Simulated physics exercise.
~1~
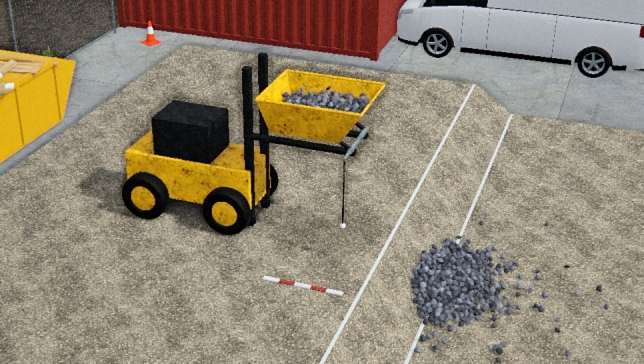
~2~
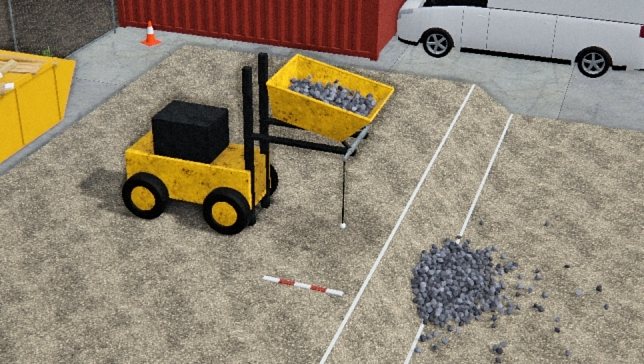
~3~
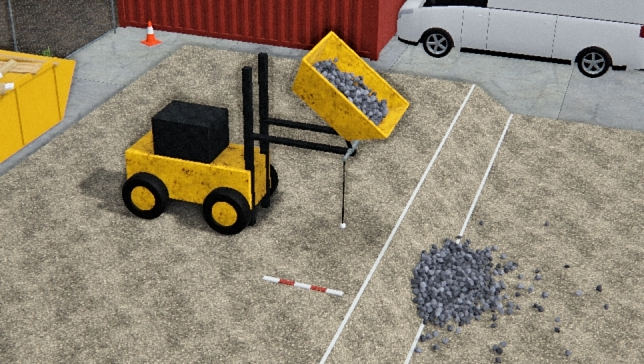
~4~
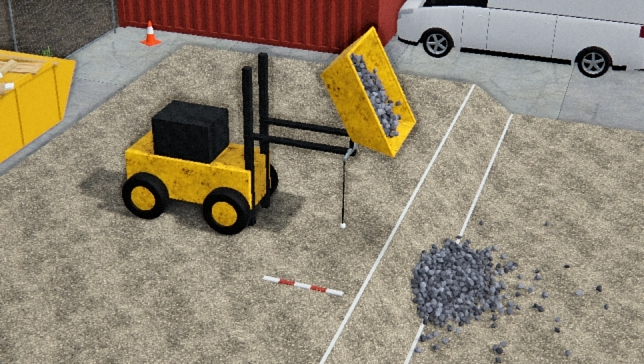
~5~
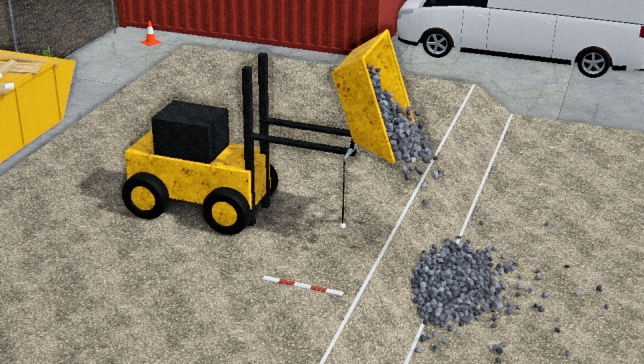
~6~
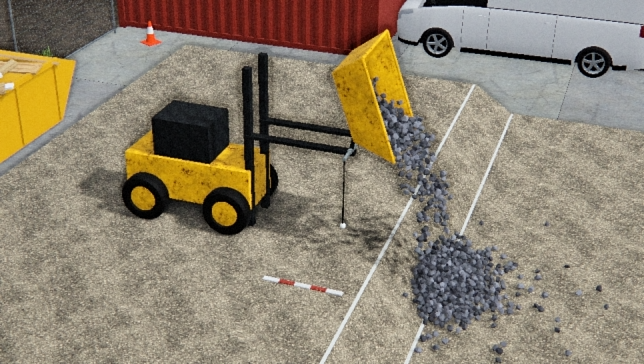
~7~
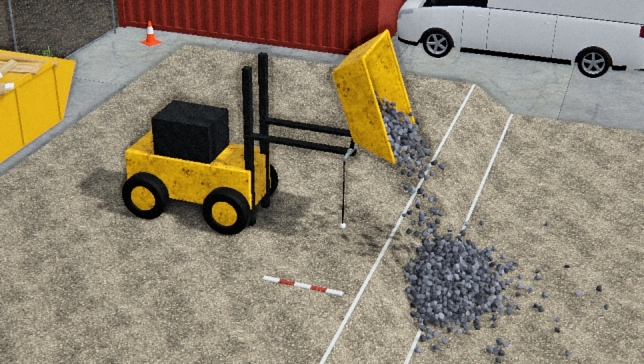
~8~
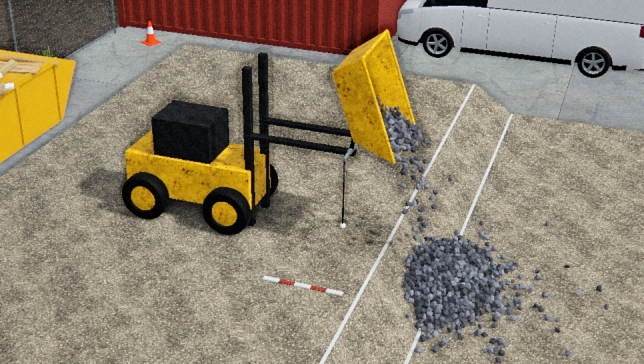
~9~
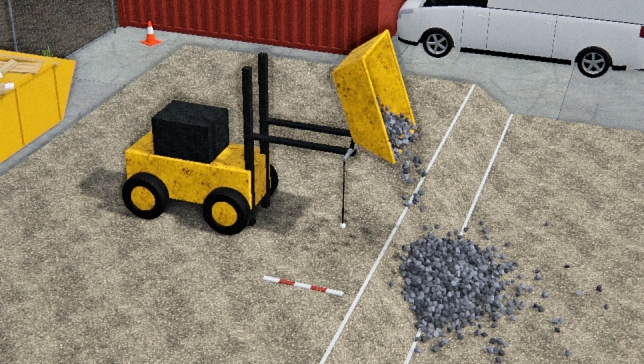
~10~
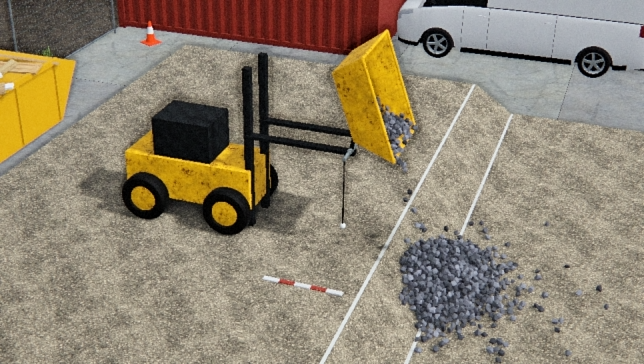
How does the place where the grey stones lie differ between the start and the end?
At the start the stones are split between the raised skip and the heap on the ground to its right. By the end they lie further right overall, with many from the skip now on and around that heap and some still in the tilted skip.
